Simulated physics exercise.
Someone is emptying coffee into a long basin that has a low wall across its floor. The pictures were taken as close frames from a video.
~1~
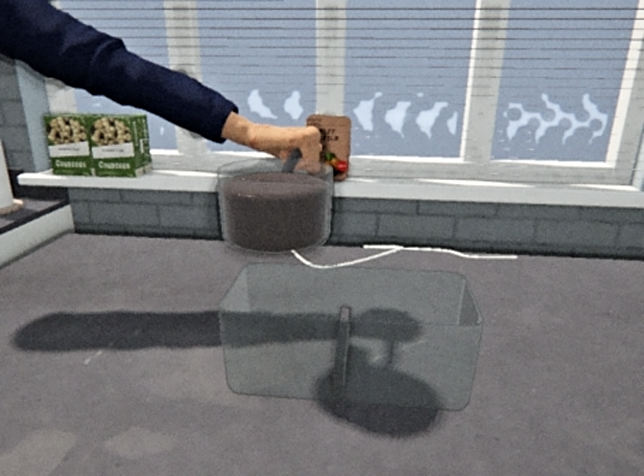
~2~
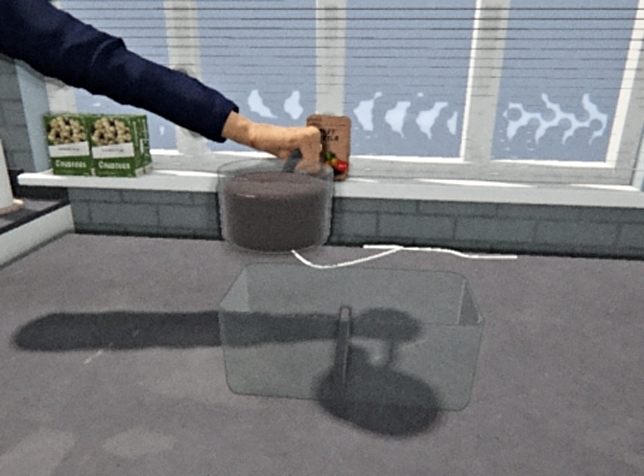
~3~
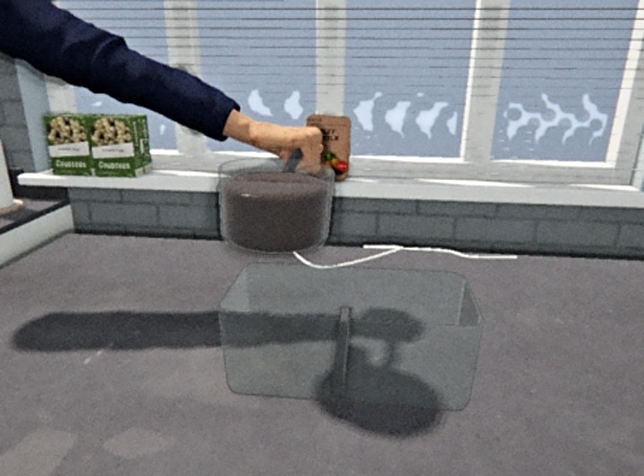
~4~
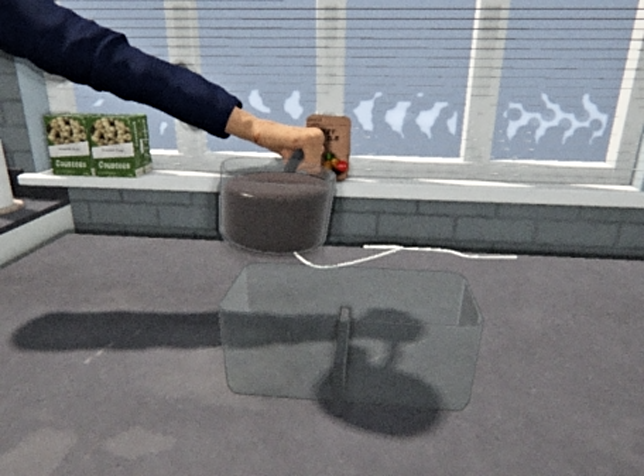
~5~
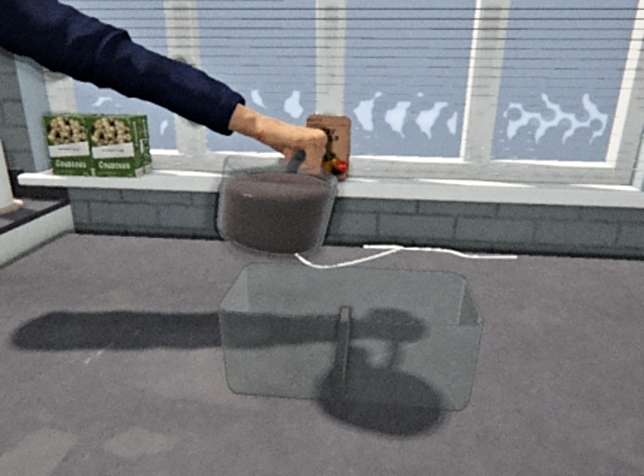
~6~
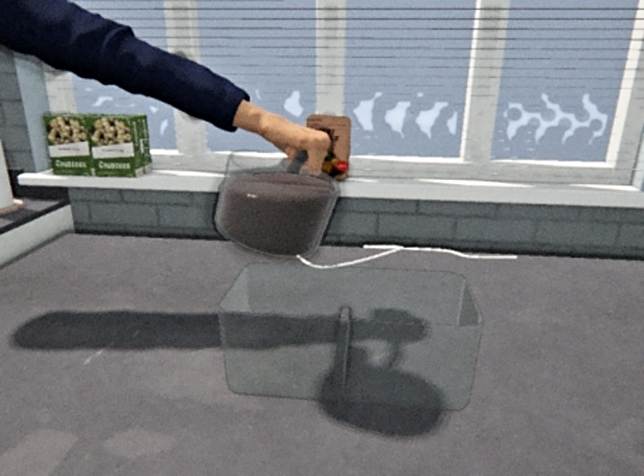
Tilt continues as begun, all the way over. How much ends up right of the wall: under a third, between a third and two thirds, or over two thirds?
High range.
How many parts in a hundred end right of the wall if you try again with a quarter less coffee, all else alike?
Roughly 65 percent.
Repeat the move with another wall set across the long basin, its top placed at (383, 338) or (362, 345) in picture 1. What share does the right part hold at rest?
First try: Roughly 25 per cent; second try: 55 per cent.
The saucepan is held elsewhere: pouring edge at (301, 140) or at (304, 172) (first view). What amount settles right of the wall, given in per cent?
First place gives some 60 %, second place some 55 %.
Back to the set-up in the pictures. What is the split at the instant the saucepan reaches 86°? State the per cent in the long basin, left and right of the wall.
About 0 % left and about 20 % right.
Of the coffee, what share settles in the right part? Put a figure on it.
Share approx. 75 %.
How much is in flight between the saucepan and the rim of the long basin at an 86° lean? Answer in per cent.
Estimate: Some 30 per cent.
A moment on, the saucepan is tipped on its side and 50 per cent is still to pour, 0 is left of the wall and 19 right of it.
Next, the saucepan is tipped right over and 5 per cent is still to pour, 14 is left of the wall and 75 right of it.
Then the saucepan is tipped right over and 0 per cent is still to pour, 24 is left of the wall and 75 right of it.
Later the saucepan is tipped right over and 0 per cent is still to pour, 24 is left of the wall and 76 right of it.
At rest 24 per cent lies left of the wall, 76 right of it and 0 outside.
